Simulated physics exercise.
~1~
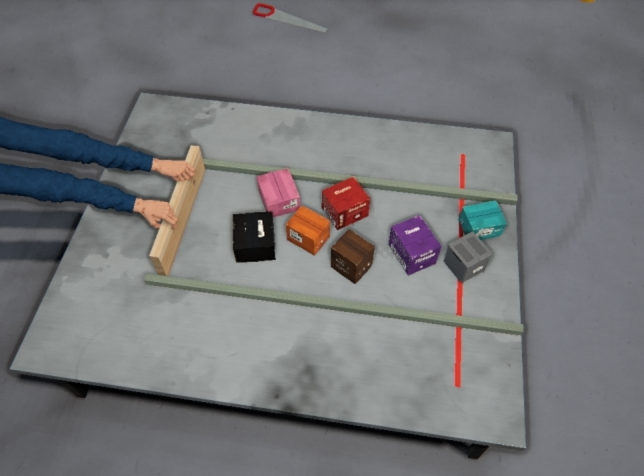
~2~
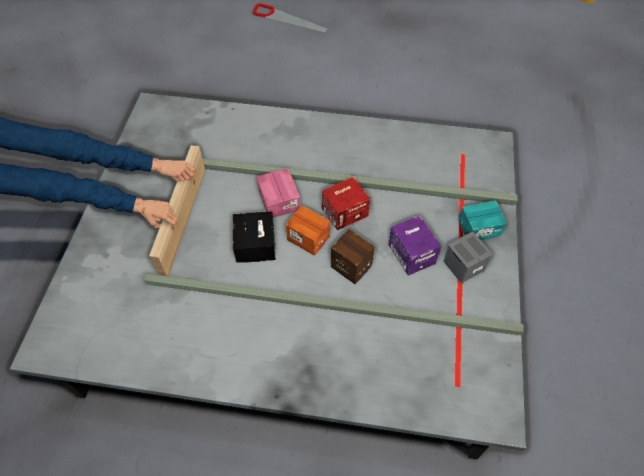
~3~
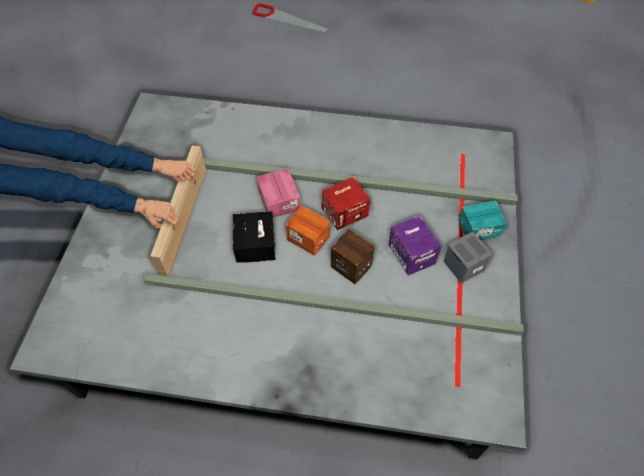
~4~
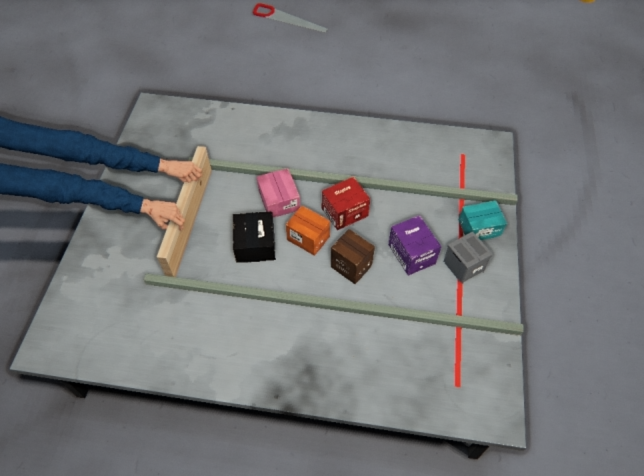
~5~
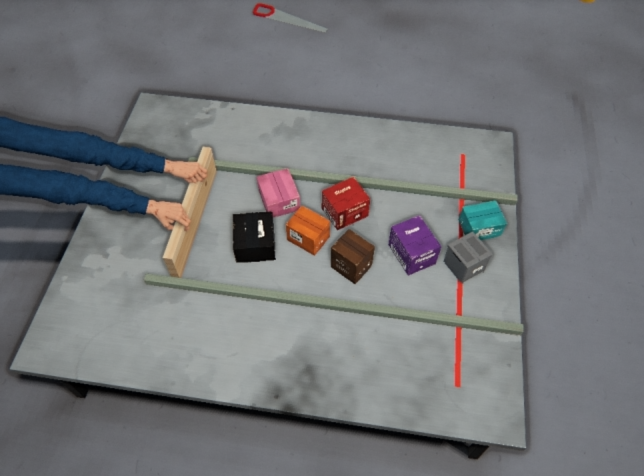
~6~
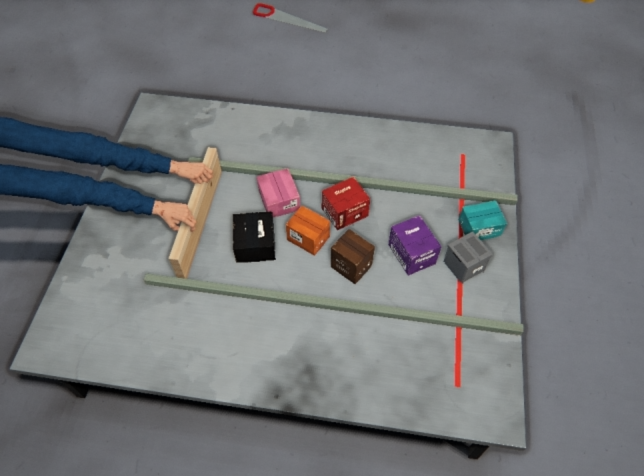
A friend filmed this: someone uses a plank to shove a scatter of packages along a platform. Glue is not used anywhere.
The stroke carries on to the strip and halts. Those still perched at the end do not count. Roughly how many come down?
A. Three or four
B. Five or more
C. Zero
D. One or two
A.
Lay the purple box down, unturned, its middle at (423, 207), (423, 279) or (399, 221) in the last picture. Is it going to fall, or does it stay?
In turn it goes off the edge; goes off the edge; goes off the edge.
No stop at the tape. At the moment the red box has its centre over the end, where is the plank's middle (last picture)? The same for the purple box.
Around (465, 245), then around (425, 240).
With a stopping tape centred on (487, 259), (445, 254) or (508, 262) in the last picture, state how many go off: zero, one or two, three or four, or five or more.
5 or more; three or four; five or more.
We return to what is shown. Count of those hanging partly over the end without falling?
I'd say 3 of them.
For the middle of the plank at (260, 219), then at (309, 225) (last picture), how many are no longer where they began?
Note: First position 3; second position 5.
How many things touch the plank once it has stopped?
At rest, 2 are in contact.
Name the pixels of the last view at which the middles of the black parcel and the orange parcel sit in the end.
About (483, 270), and about (520, 248).
Early on, none off yet; turquoise parcel at rest near (482, 222); grey tote at rest near (467, 258); purple box at rest near (414, 245).
Finally, the number that fall off is three or four; lost, purple box, grey tote and turquoise parcel.
